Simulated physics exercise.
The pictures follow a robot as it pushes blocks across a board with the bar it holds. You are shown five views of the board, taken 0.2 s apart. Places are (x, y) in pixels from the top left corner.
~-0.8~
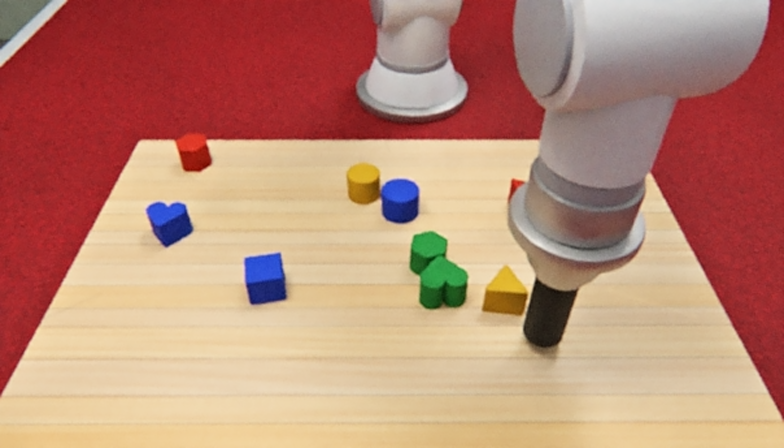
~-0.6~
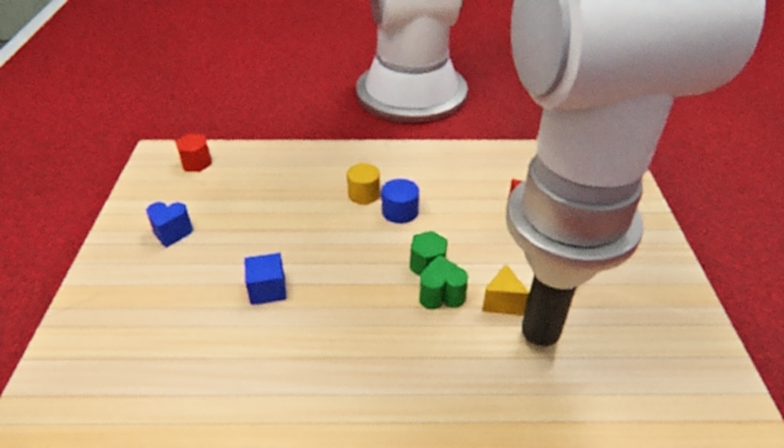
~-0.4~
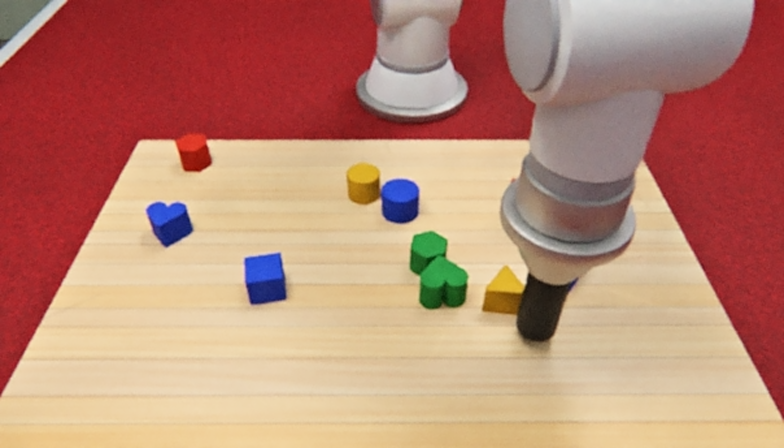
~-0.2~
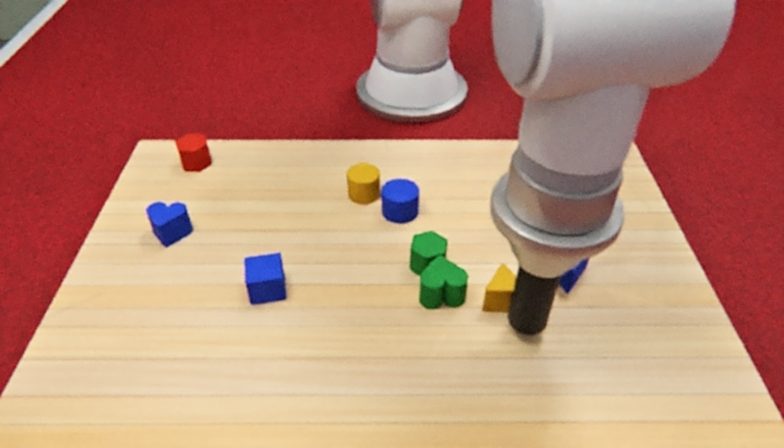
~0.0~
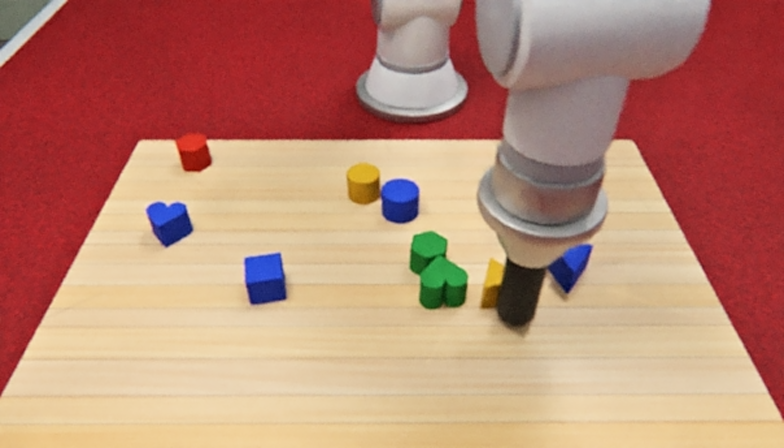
Robot arm with a dark bar edging slightly left and away beside a yellow three-sided block, other coloured blocks staying still.
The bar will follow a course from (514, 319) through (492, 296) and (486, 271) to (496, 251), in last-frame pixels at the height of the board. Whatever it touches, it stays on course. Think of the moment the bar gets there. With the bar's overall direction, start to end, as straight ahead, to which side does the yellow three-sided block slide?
Sideways, to the left.
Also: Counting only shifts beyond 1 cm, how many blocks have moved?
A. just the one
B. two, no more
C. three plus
Answer: A.
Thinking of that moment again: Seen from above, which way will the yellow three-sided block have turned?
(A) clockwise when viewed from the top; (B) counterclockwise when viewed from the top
It's B.
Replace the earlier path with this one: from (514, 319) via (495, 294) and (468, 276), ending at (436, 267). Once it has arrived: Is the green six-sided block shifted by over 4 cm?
In short: No.
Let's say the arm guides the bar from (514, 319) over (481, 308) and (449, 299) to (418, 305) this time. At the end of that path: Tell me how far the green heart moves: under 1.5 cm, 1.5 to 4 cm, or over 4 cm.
Answer: More than 4 cm.
The first path, step by step. Halfway along, bar at (488, 274); yellow three-sided block at (470, 242), turned 25° anticlockwise.
At the end, bar at (498, 242); green heart still; yellow three-sided block at (464, 230), turned 50° anticlockwise.
